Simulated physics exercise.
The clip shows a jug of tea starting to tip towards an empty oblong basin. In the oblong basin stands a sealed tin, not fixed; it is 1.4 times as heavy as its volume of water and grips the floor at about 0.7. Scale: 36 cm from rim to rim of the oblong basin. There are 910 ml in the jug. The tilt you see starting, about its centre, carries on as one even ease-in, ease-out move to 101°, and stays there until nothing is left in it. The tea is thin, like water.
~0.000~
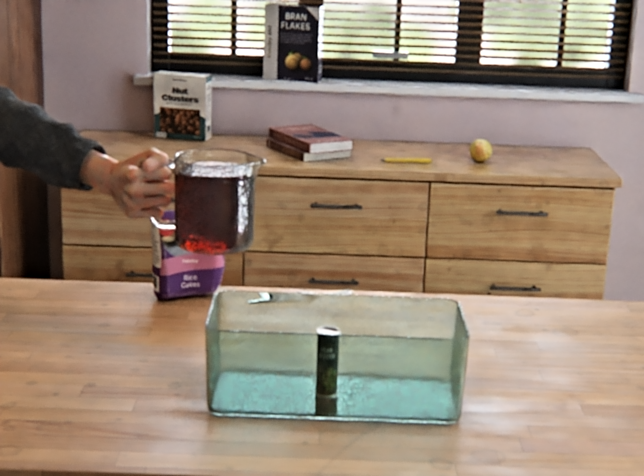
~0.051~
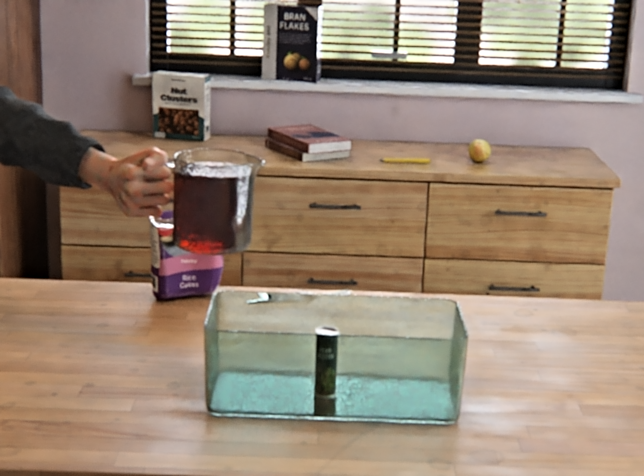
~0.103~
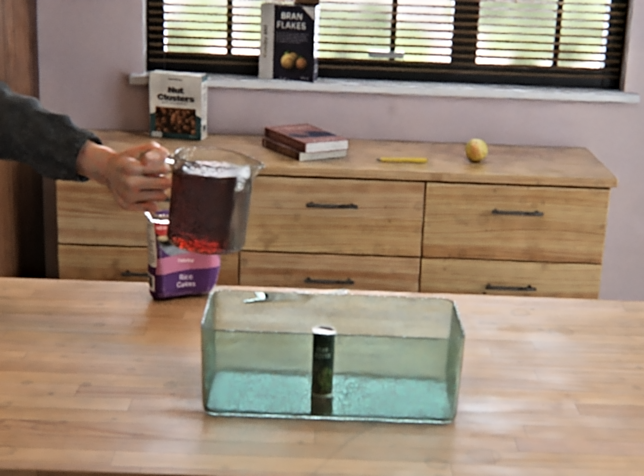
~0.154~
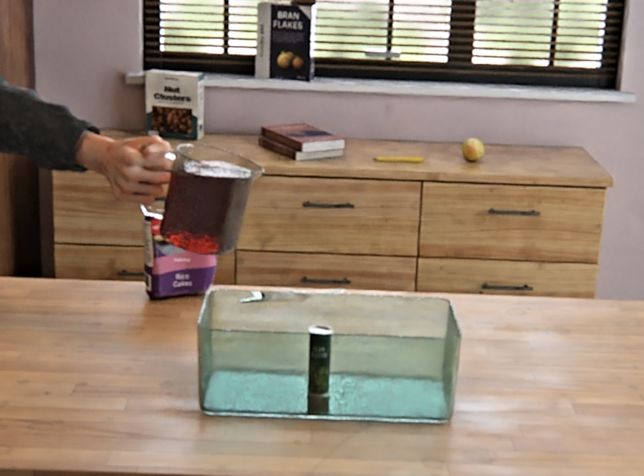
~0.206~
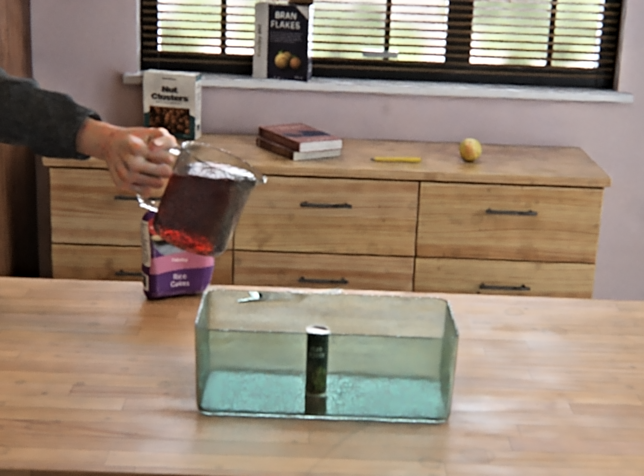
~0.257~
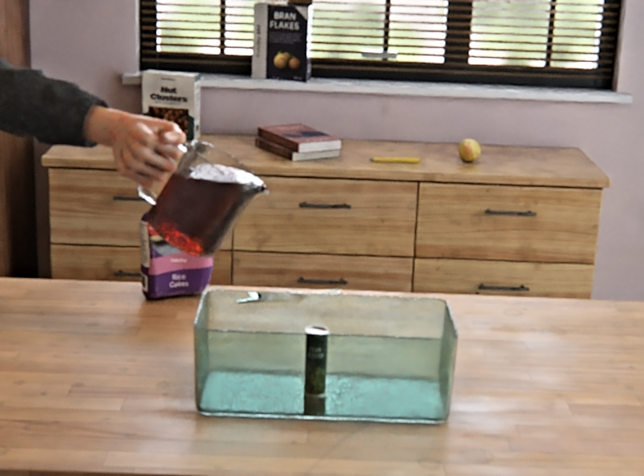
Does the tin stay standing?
It goes over.
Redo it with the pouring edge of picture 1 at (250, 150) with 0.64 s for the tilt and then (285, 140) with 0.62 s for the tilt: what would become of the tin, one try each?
First it topples; then it keeps standing.
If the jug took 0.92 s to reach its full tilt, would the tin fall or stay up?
Then it goes over.
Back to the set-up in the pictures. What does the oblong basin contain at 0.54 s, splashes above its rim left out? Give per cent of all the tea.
Some 10 per cent.
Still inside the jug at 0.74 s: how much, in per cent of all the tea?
Some 20 per cent.
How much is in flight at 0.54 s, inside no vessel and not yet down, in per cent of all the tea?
About 26 per cent.
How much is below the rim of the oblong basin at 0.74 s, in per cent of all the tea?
Some 58 per cent.
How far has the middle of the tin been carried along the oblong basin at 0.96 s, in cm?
Some 8 cm.
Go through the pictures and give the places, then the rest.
In the first picture, tilt 0°; pouring edge (265, 161); surface from (178, 169) to (254, 171); the oblong basin's rim runs from (211, 311) to (464, 320); the tin's top is at (329, 333).
In the second picture, tilt 1°; pouring edge (265, 162); surface from (177, 169) to (253, 172).
In the third picture, tilt 6°; pouring edge (265, 165); surface from (177, 166) to (252, 173).
In the fourth picture, tilt 12°; pouring edge (265, 171); surface from (175, 167) to (254, 174).
In the fifth picture, tilt 21°; pouring edge (266, 180); surface from (172, 177) to (258, 177).
In the sixth picture, tilt 31°; pouring edge (268, 191); surface from (162, 192) to (260, 182); 1 per cent is over the edge.
By 0.54 s the tilt is 89° and 63 per cent is still to pour; the tin stands where it began.
By 0.74 s the tilt is 101° and 21 per cent is still to pour; the tin stands 1 cm from where it began.
By 0.96 s the tilt is 101° and 6 per cent is still to pour; the tin leans 43°.
By 1.19 s the tilt is 101° and 1 per cent is still to pour; the tin lies on its side.
At rest the tin lies on its side.
